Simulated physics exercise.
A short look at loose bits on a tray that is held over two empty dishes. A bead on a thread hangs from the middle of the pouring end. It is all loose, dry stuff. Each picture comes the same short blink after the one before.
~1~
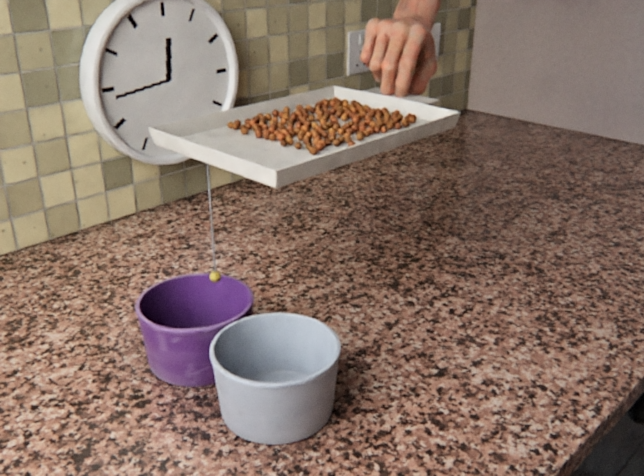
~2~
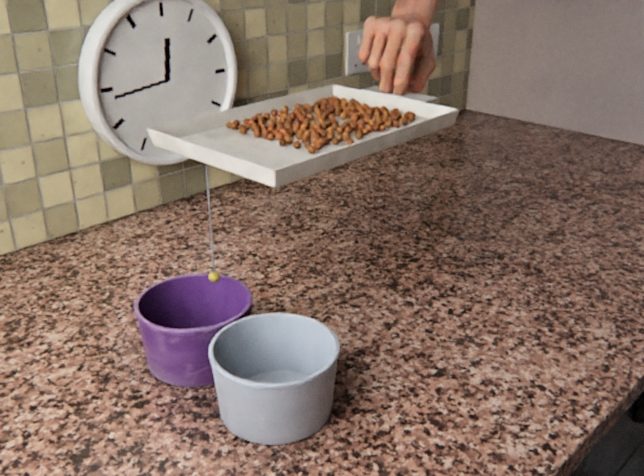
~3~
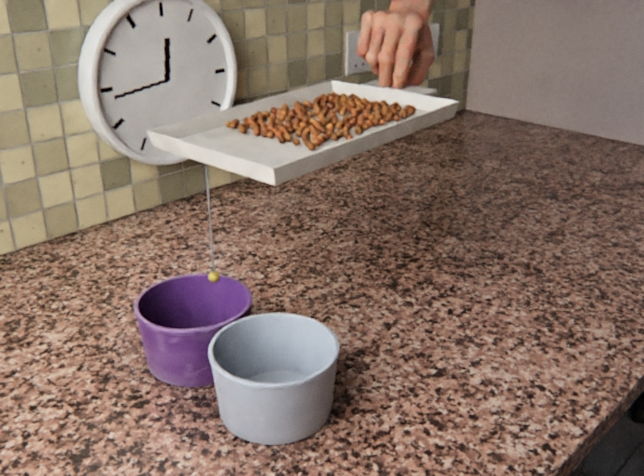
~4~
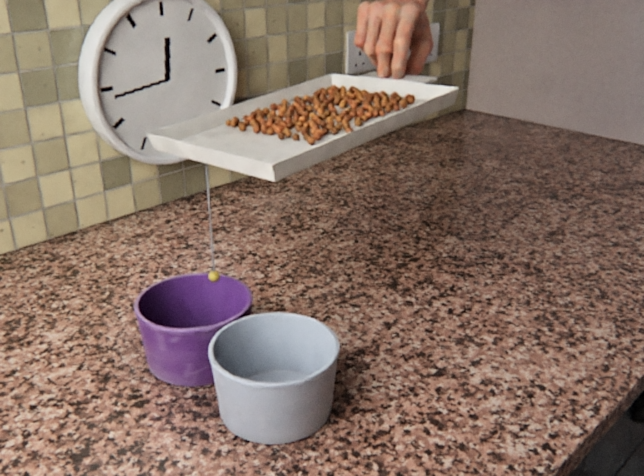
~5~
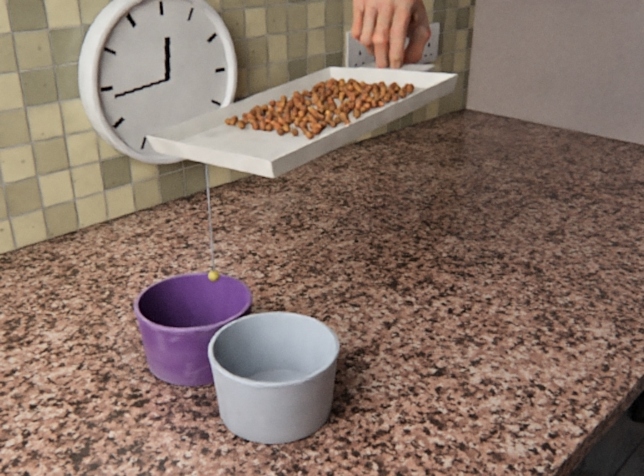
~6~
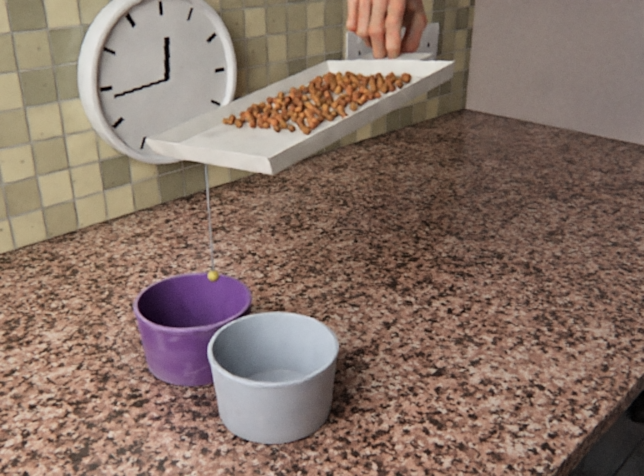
On a speckled brown stone counter beside a green tiled wall, seen from slightly above by a still camera, a white clock leans at the left. A hand holds a white tray of small brown cereal balls over an empty purple dish and a pale grey dish, with a yellowish bead hanging on a thread. The hand slowly shifts the tray, tilting it slightly toward its left corner.
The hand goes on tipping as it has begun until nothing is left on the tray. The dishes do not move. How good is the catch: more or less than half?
They take only the smaller part between them.
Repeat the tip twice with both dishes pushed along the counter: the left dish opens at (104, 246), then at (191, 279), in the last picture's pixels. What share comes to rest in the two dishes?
About 90 and 70 per cent.
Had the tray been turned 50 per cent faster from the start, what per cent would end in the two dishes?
About 0 per cent.
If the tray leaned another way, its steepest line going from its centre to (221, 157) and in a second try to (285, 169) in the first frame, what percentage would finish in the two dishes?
About 50 and 90 per cent.
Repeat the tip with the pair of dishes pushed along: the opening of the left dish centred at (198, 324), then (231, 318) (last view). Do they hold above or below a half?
First the smaller part, then less than half.
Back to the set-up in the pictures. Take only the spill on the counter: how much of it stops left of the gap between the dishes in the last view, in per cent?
It comes to 90 per cent or so.
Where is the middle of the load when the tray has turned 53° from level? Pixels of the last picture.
At about (200, 132).
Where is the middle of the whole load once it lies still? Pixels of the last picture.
Roughly at (139, 317).
Soon after the last picture, tray tipped steeply; nearly all on the tray; a stray few outside both; a stray few in the air.
A little later, tray tipped right over; about half on the tray; a small part outside both; about a third in the air.
Later still, tray tipped past a quarter turn; a stray few in the left dish; nearly all outside both.
At rest, tray tipped past a quarter turn; none in the right dish; a stray few in the left dish; nearly all outside both.
